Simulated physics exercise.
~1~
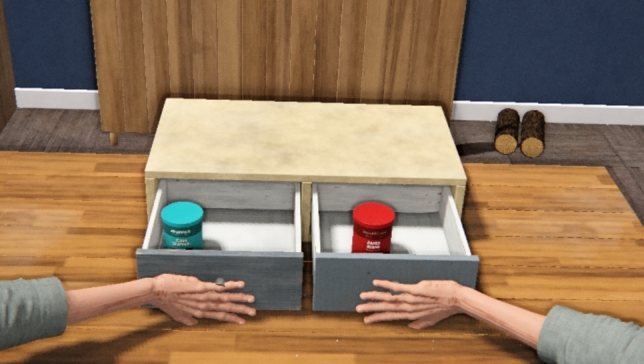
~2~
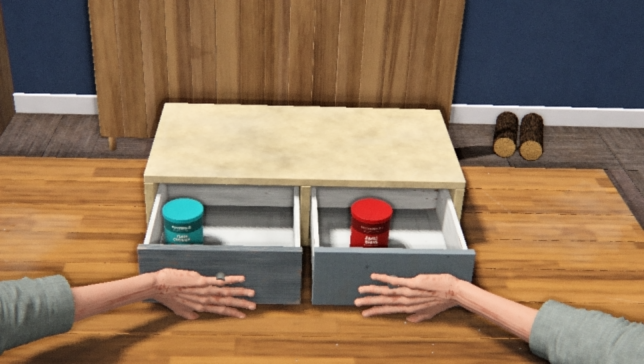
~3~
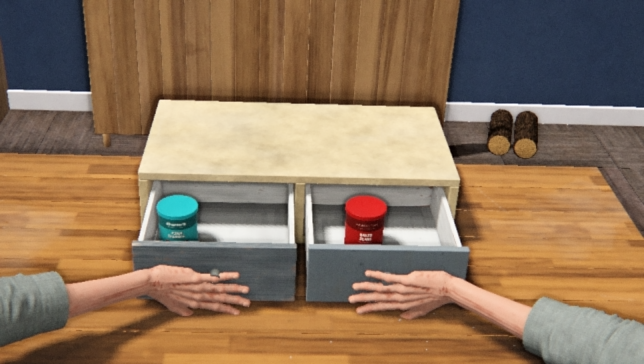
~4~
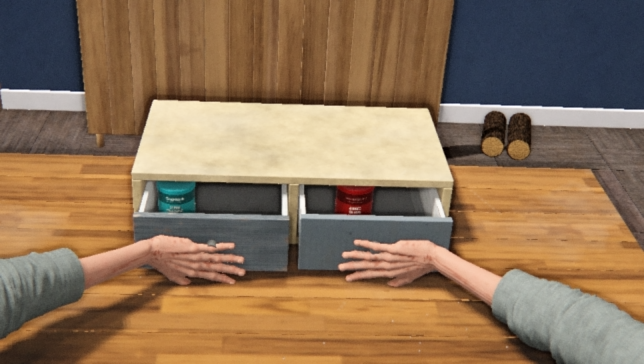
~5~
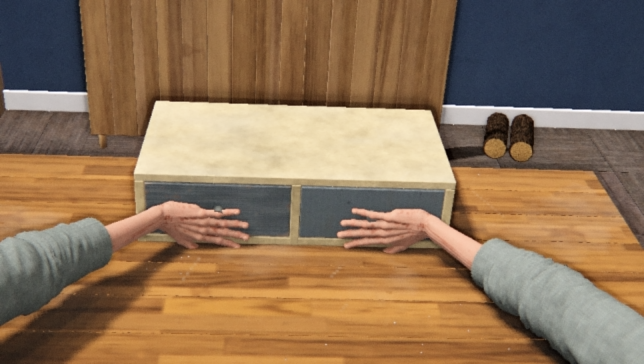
In the video, two hands rest against the fronts of two open gray drawers in a low chest, one holding a turquoise pot and the other a red tin. The hands push both drawers inward together until they close flush, hiding the containers.
